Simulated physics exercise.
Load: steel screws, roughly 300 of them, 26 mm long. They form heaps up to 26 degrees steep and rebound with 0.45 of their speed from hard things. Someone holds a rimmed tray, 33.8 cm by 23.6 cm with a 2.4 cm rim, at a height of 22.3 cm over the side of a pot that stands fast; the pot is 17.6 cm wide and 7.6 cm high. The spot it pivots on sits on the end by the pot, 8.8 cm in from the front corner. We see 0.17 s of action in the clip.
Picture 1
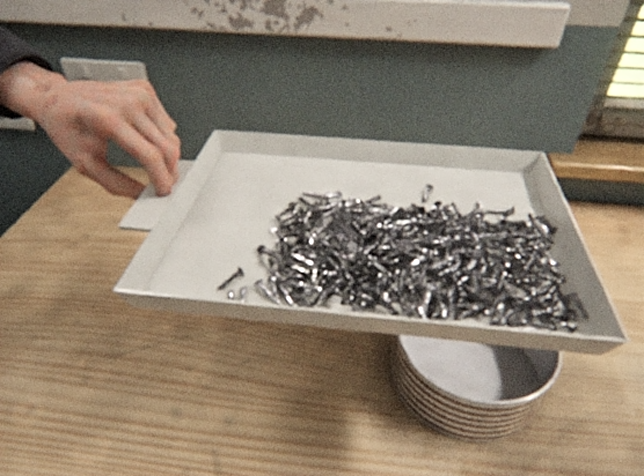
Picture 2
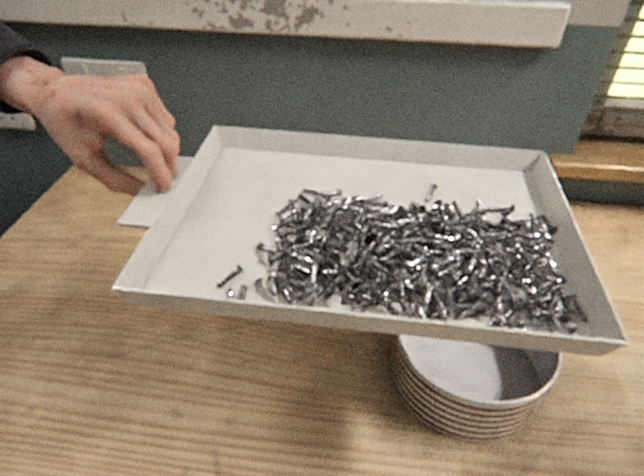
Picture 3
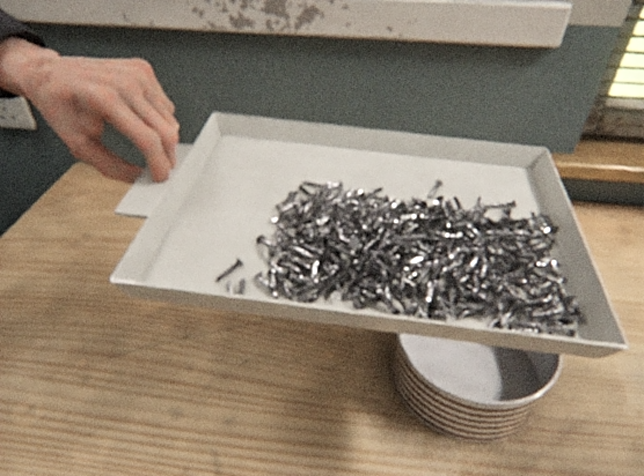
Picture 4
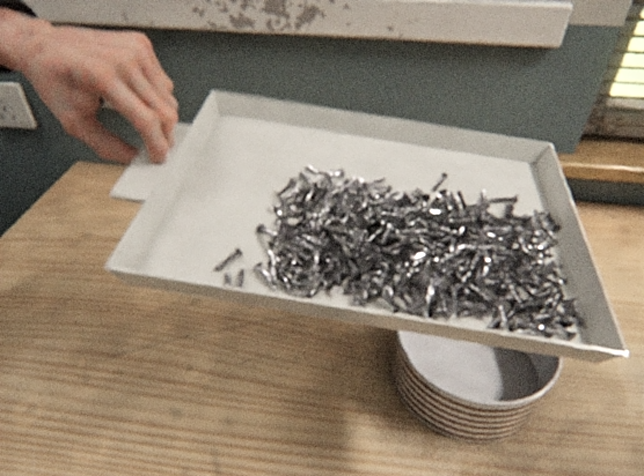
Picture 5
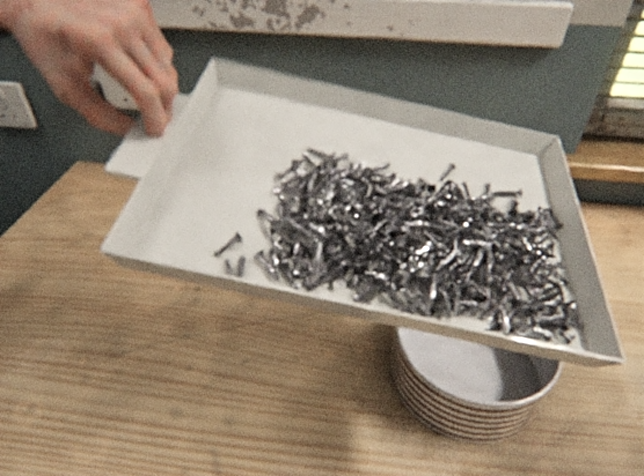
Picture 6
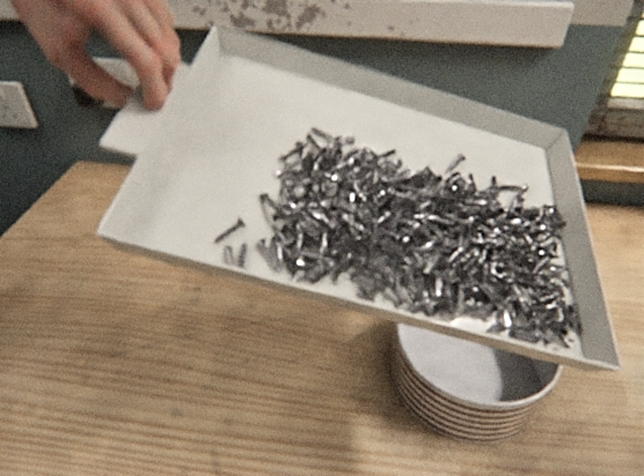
A shallow white tray holding a heap of steel screws tilted slowly down to the right above a ridged round pot, as a hand raised its left end and the heap barely shifted.
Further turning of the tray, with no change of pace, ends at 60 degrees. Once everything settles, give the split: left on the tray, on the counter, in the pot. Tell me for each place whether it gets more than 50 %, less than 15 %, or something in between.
I expect left on the tray: In between, counter: More than 50 %, pot: Less than 15 %.
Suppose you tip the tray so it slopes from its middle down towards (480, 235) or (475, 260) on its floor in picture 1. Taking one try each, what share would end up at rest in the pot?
Roughly 0 per cent on the first try and 0 per cent on the second.
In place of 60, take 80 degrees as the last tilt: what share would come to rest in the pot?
You'd end up with some 0 % in the pot.
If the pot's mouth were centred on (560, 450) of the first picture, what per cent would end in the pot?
With the pot there, close to 70 per cent.
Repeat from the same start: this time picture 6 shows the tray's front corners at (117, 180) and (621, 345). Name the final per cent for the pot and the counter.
You'd end with pot at 0 and counter at 75.
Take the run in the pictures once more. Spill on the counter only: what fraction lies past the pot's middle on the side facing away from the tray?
That works out to about 90 percent.
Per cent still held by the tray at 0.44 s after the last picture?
About 70 per cent.
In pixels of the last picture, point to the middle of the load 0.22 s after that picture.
Near (506, 259).
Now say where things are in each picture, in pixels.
Tray tilt 0 degrees, front corners at (127, 284) and (614, 332); middle of the pieces at (415, 258); pot at (476, 331), in the first frame.
Tray tilt 1 degrees, front corners at (126, 282) and (614, 334); middle of the pieces at (416, 257), in the second frame.
Tray tilt 3 degrees, front corners at (123, 274) and (615, 338), lowest corner right front; middle of the pieces at (417, 254), in the third frame.
Tray tilt 7 degrees, front corners at (120, 261) and (614, 343), lowest corner right front; middle of the pieces at (419, 249), in the fourth frame.
Tray tilt 13 degrees, front corners at (116, 244) and (613, 351), lowest corner right front; middle of the pieces at (423, 243), in the fifth frame.
Tray tilt 19 degrees, front corners at (113, 227) and (611, 358), lowest corner right front; middle of the pieces at (428, 237); pot at (477, 332), in the sixth frame.
Then, 0.13 s after the last picture, tilt 43 degrees; the tray holds 100 %, the pot 0 %.
Then, 0.22 s after the last picture, tilt 57 degrees; the tray holds 100 %, the pot 0 %.
Then, 0.44 s after the last picture, tilt 60 degrees; the tray holds 70 %, the pot 0 %.
In the end, tray 25 %, counter 75 %, pot 0 %.
